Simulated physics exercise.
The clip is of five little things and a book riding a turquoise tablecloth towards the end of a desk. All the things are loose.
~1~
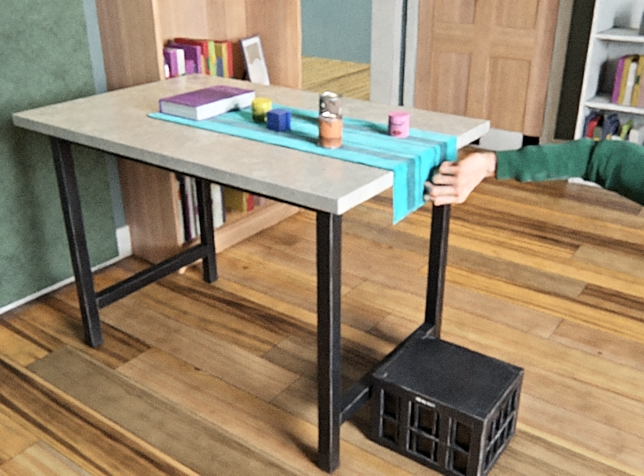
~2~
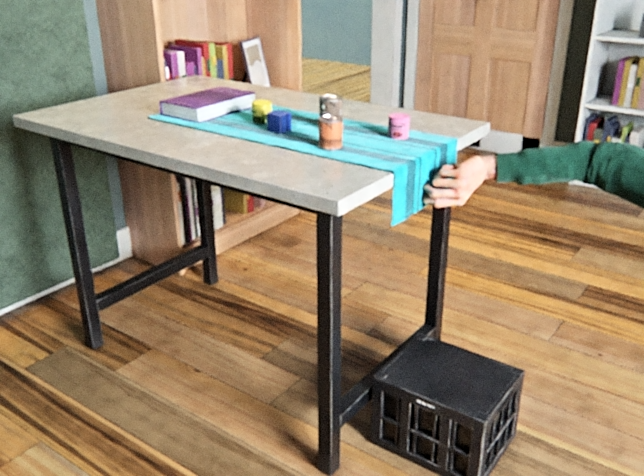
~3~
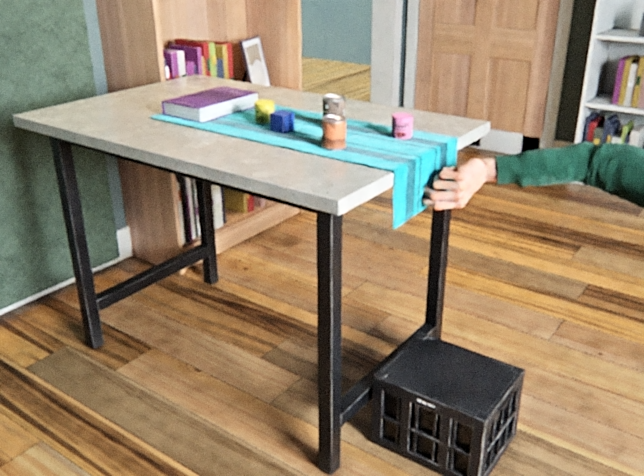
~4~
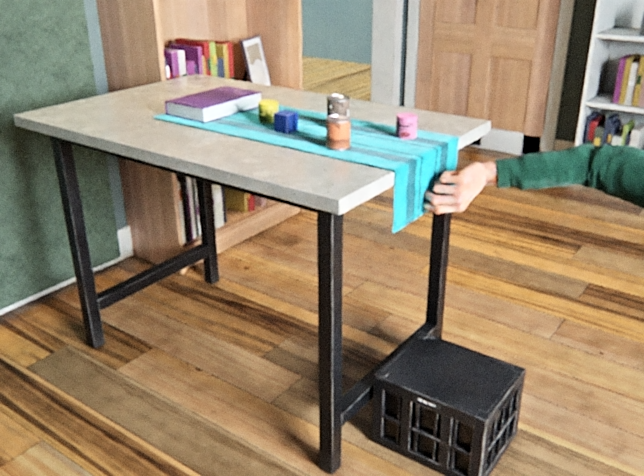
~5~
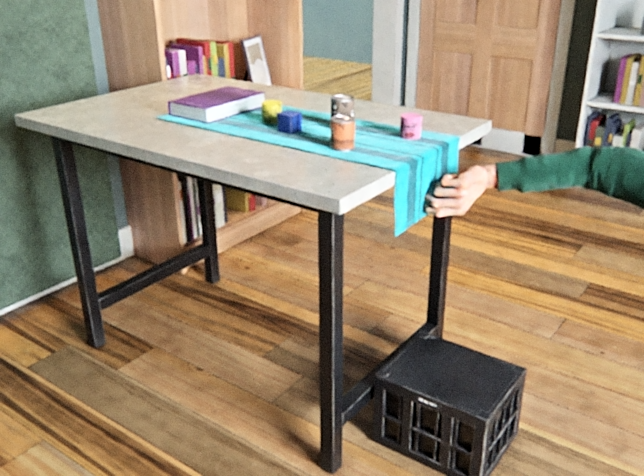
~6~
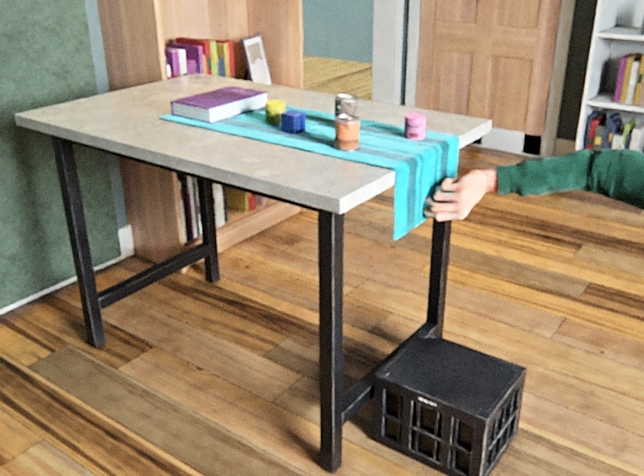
A turquoise cloth creeps a little to the right along a pale, black-legged desk as a green-sleeved hand at the right draws its hanging end slightly lower. On it ride an orange can, a brown one behind, a pink pot to their right, a blue cube and yellow pot to their left, and a purple book farthest left. The slightly raised view of this wood-floored room, with bookshelves behind and a black crate below, stays nearly still.
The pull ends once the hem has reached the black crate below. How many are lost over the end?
It carries off four.
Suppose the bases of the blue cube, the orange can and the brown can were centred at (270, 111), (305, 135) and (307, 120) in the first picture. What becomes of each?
The blue cube stays on, the orange can comes down, the brown can tumbles off.
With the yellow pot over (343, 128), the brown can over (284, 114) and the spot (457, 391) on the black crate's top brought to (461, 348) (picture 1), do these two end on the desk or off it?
The yellow pot is carried off, the brown can holds on.
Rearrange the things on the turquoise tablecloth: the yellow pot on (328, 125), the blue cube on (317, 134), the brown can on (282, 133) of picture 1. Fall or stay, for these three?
The yellow pot is carried off, the blue cube drops off, the brown can goes over.
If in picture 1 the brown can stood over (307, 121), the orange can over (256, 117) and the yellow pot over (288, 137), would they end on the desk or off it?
The brown can comes down; the orange can remains up; the yellow pot falls.
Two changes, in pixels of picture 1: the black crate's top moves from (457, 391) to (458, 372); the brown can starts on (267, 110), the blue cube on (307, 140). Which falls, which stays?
The brown can holds on, the blue cube tumbles off.
Soon after, hem near (424, 285); pink pot and orange can gone.
Then, hem near (423, 340); pink pot, orange can and brown can gone.
At rest, hem on the crate; pink pot, orange can, brown can and blue cube gone. The answer is four.
